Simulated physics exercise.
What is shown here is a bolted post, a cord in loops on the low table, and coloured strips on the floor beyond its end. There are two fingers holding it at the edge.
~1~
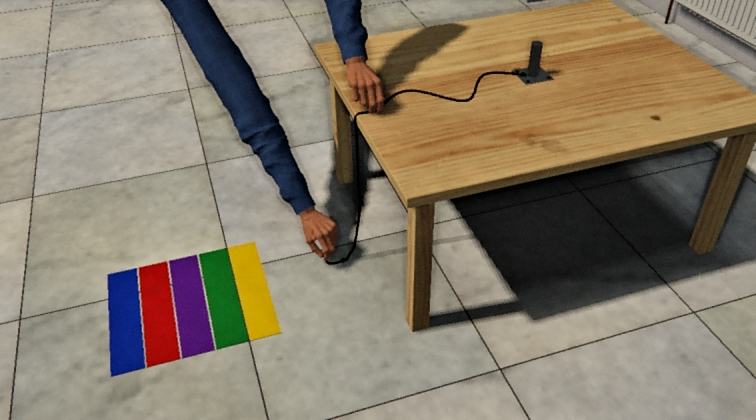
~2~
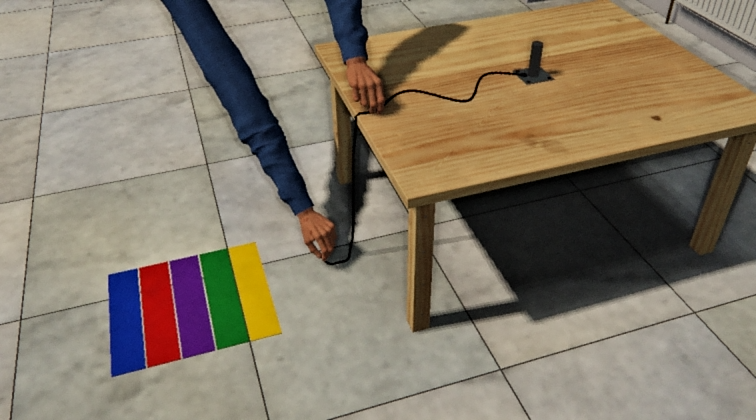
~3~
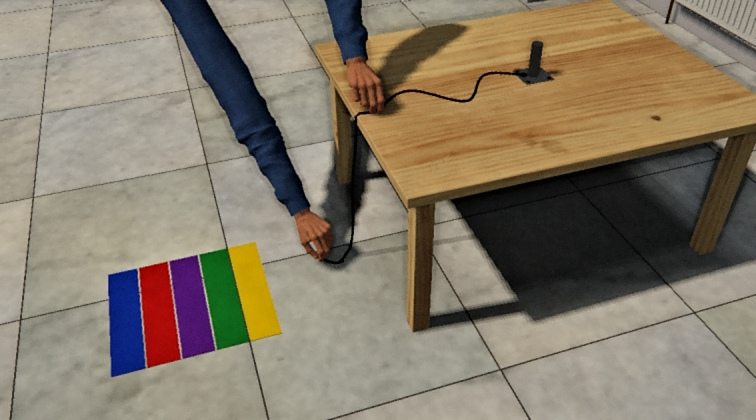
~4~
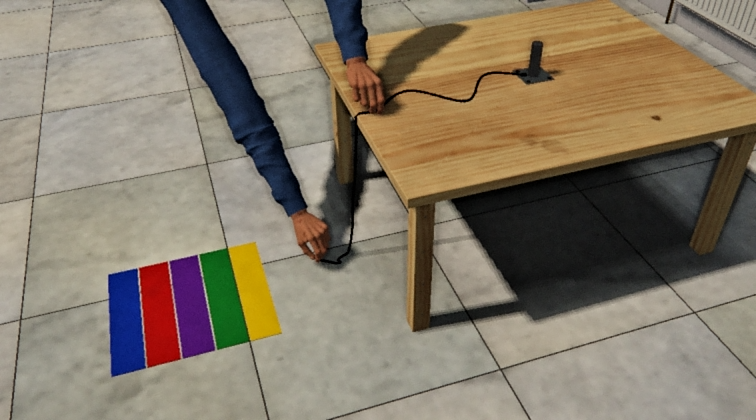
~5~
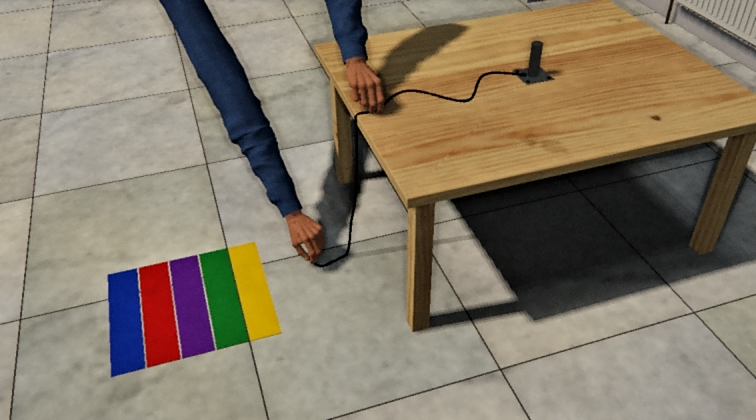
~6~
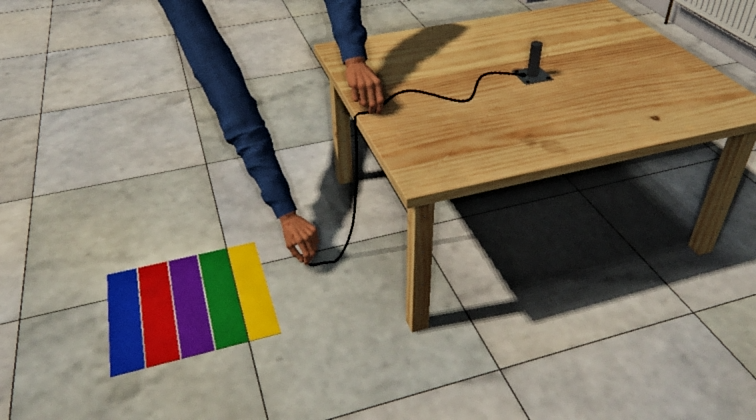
Beside a low wooden table, a hand slowly draws a dark cord slightly left.
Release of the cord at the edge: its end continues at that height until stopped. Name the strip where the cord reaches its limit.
Red.
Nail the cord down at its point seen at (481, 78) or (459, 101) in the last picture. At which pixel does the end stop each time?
In order of the tries, it's near (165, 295) and near (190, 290).
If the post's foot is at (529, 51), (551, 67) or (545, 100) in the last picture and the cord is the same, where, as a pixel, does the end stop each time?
Approximate pixels in order: (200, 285), (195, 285), (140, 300).
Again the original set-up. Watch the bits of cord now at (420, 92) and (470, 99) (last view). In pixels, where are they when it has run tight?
They finish at (389, 106) and (439, 95) respectively.
Soon after, end near (210, 283); over green.
Then, end near (175, 291); over purple.
At full stretch, end near (156, 296); over red. The end stops over the red strip.
